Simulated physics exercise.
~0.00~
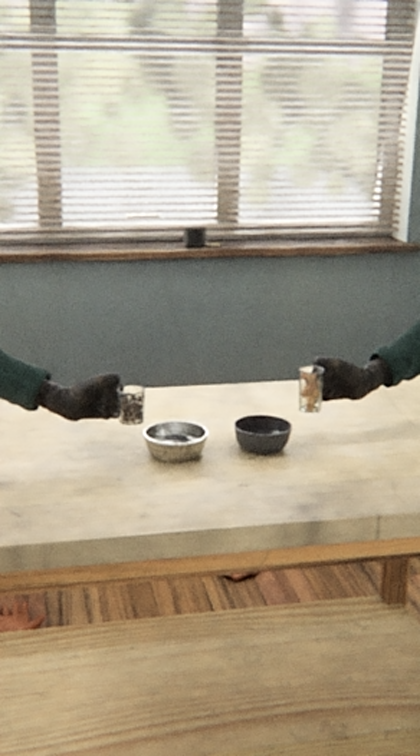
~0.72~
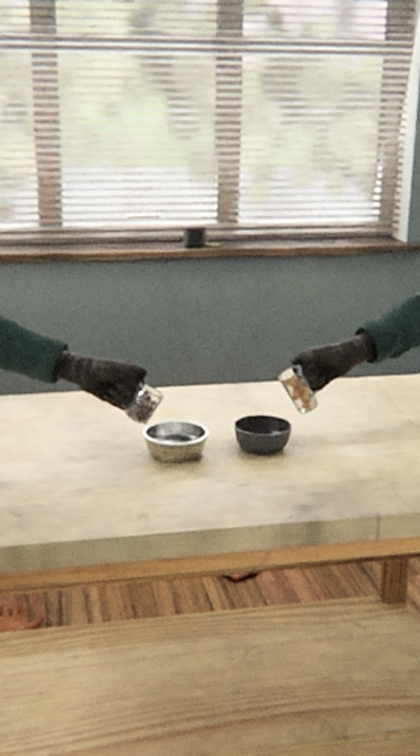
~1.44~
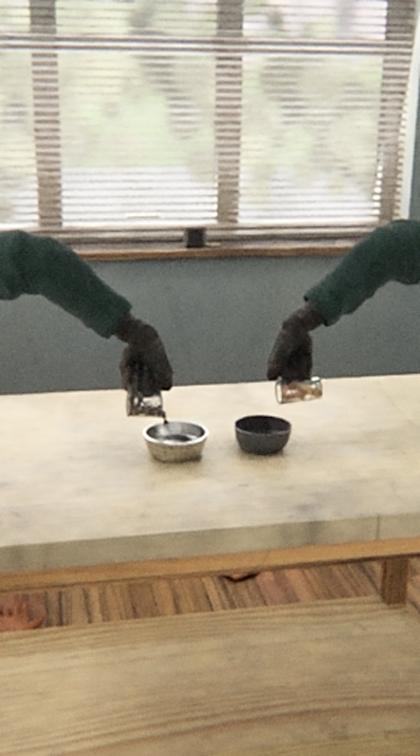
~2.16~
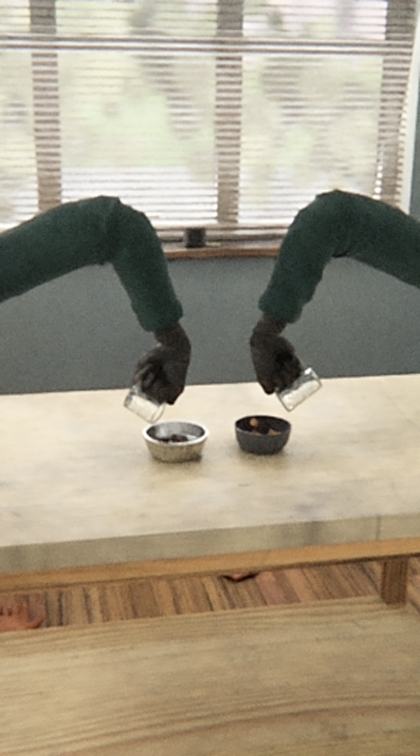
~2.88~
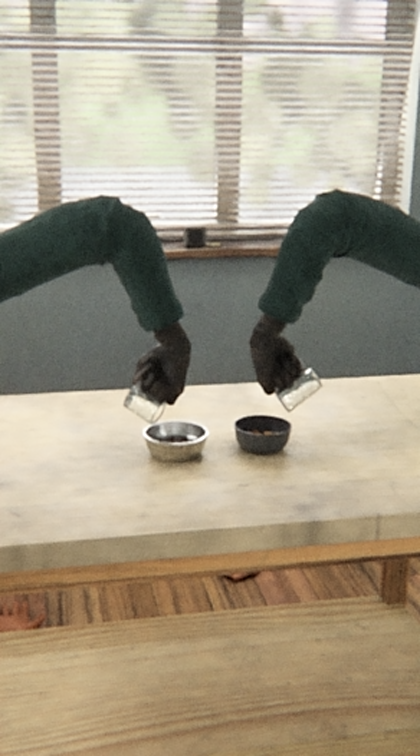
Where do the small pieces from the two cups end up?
The pieces from the left cup all end up in the silvery bowl, and those from the right cup all end up in the dark bowl, with none on the table.
